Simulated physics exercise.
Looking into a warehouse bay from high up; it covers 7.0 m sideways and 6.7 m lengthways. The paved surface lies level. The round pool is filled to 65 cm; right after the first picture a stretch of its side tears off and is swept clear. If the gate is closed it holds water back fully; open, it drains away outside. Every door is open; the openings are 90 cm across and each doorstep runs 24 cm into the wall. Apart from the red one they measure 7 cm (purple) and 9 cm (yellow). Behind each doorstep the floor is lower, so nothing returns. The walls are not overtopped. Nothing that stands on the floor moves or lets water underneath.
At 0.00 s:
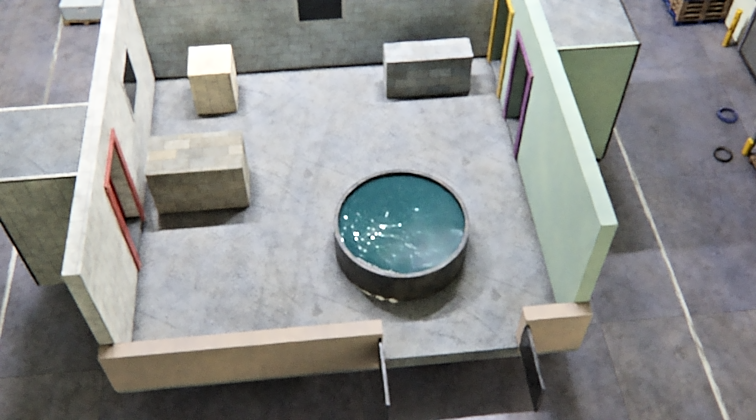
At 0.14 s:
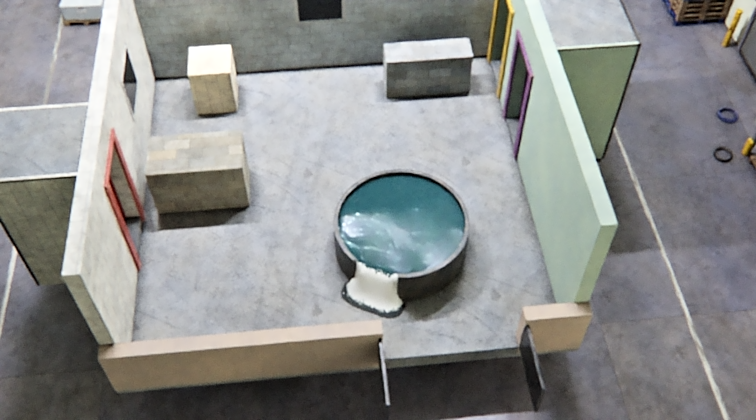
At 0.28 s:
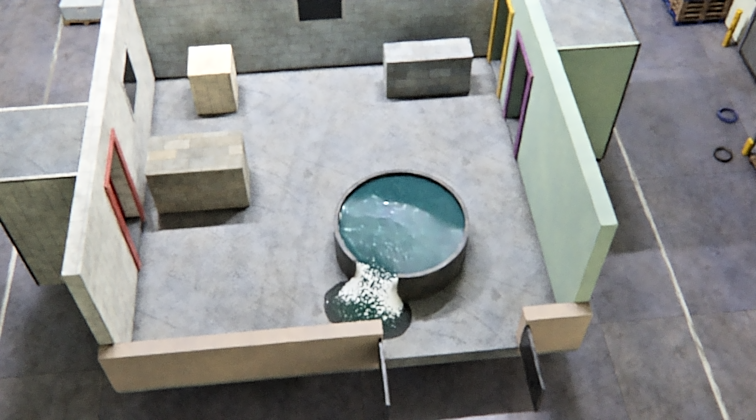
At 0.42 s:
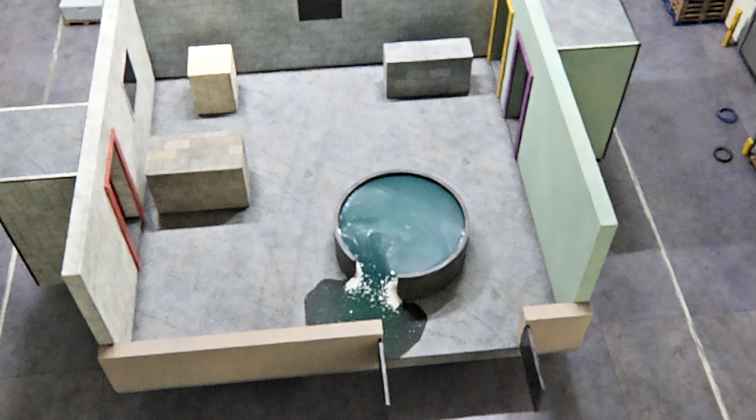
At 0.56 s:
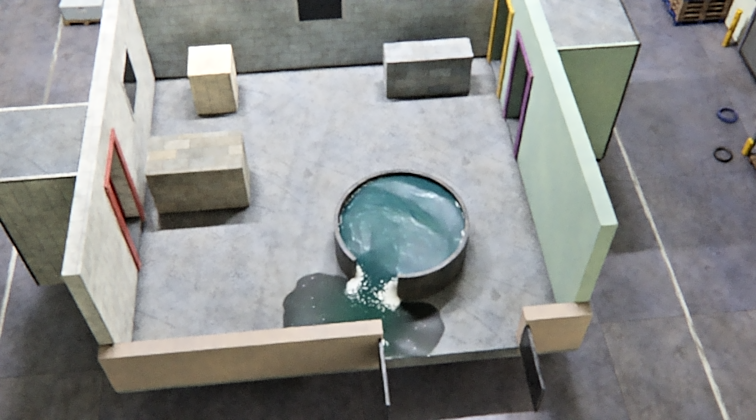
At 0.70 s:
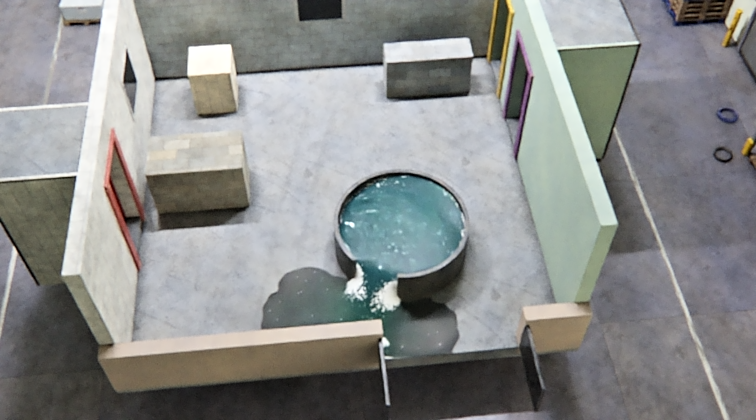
In this clip, a round pool of teal water stands still in a walled, roofless enclosure, then water pours from its near side and spreads across the grey floor in a widening dark puddle beside the low front wall.
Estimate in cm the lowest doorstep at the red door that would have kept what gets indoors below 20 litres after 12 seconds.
At least 11.5 cm or so.
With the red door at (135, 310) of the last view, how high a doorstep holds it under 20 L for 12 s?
About 21 cm.
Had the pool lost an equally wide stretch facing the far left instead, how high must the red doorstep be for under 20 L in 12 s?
Then roughly 8.0 cm.
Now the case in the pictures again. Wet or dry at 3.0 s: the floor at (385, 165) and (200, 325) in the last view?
In turn: Dry, flooded.
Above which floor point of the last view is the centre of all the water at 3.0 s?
At about (329, 273).
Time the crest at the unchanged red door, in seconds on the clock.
At about 5.5 s.
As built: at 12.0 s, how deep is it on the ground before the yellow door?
About 3.0 cm.
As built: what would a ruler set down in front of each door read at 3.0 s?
Depths in cm: Red 12, purple 0, yellow 0.
After 1.4 s water covers 10 % of the floor, deepest (41 cm) near (357, 348); it has not reached the red door.
After 3.0 s water covers 25 % of the floor, deepest (28 cm) near (142, 368); 12 cm at the red door, 0 litres in over its 18 cm doorstep.
After 12.0 s water covers 80 % of the floor, deepest (10 cm) near (130, 369); 9 cm at the red door, 1 litre in over its 18 cm doorstep.
At the red door as built, the water arrived by 2.3 s and peaked near 16 cm at 5.6 s.
With a doorstep of 9.5 cm, 44 litres would have come in within the 12 s; with 14.5 cm, 7 litres. So under 20 litres takes about 11.5 cm.
